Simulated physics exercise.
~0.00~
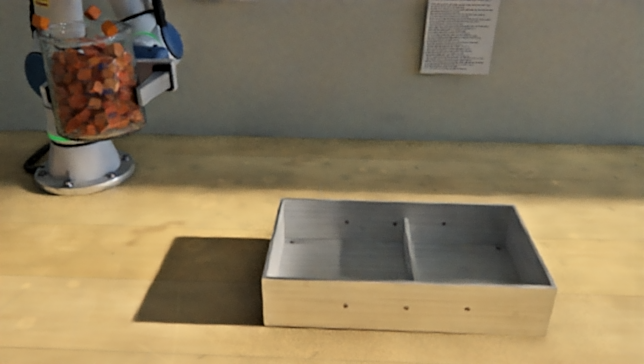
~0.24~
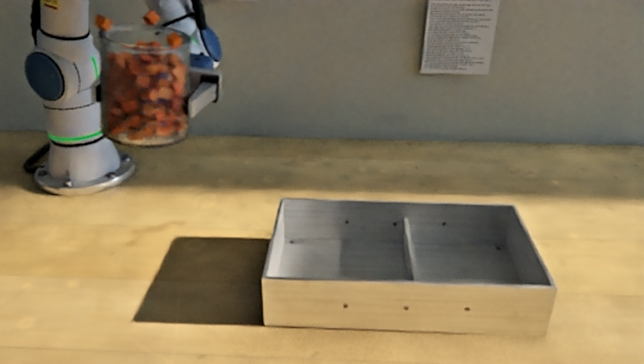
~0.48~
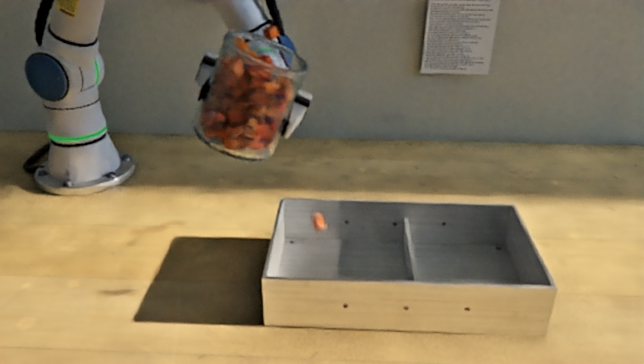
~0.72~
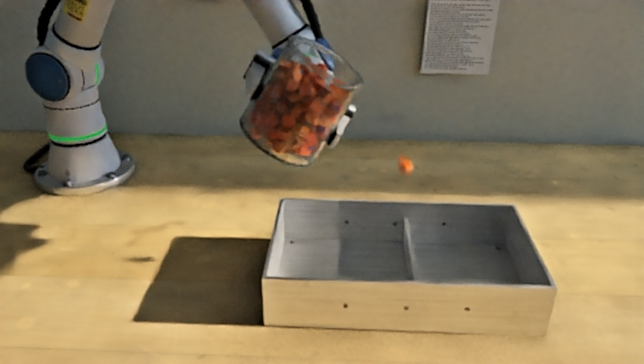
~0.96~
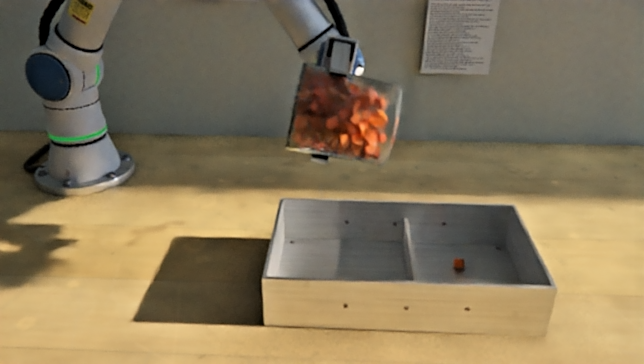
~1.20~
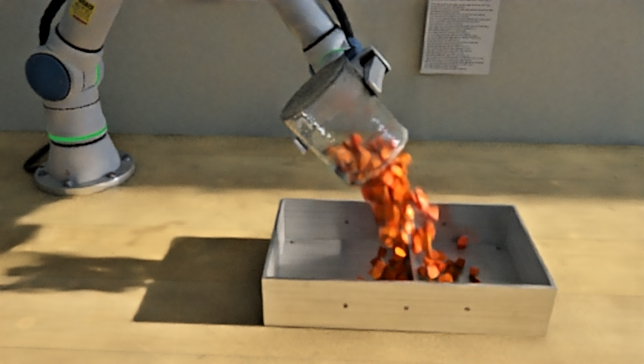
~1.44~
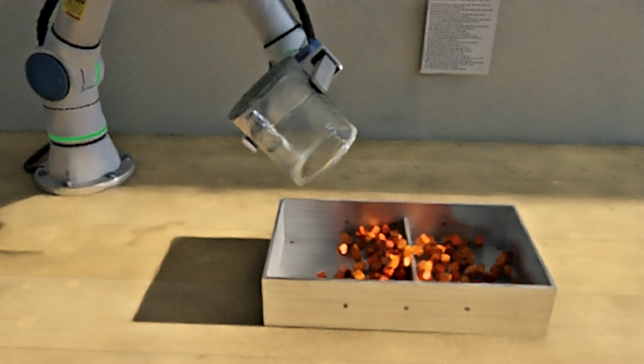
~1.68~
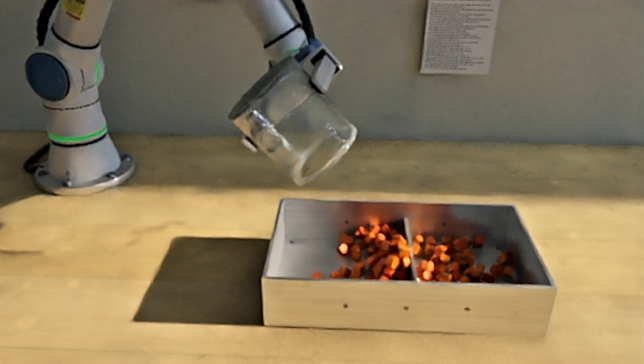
A robot arm tips a clear cup, pouring orange vegetable dice into both parts of a box.
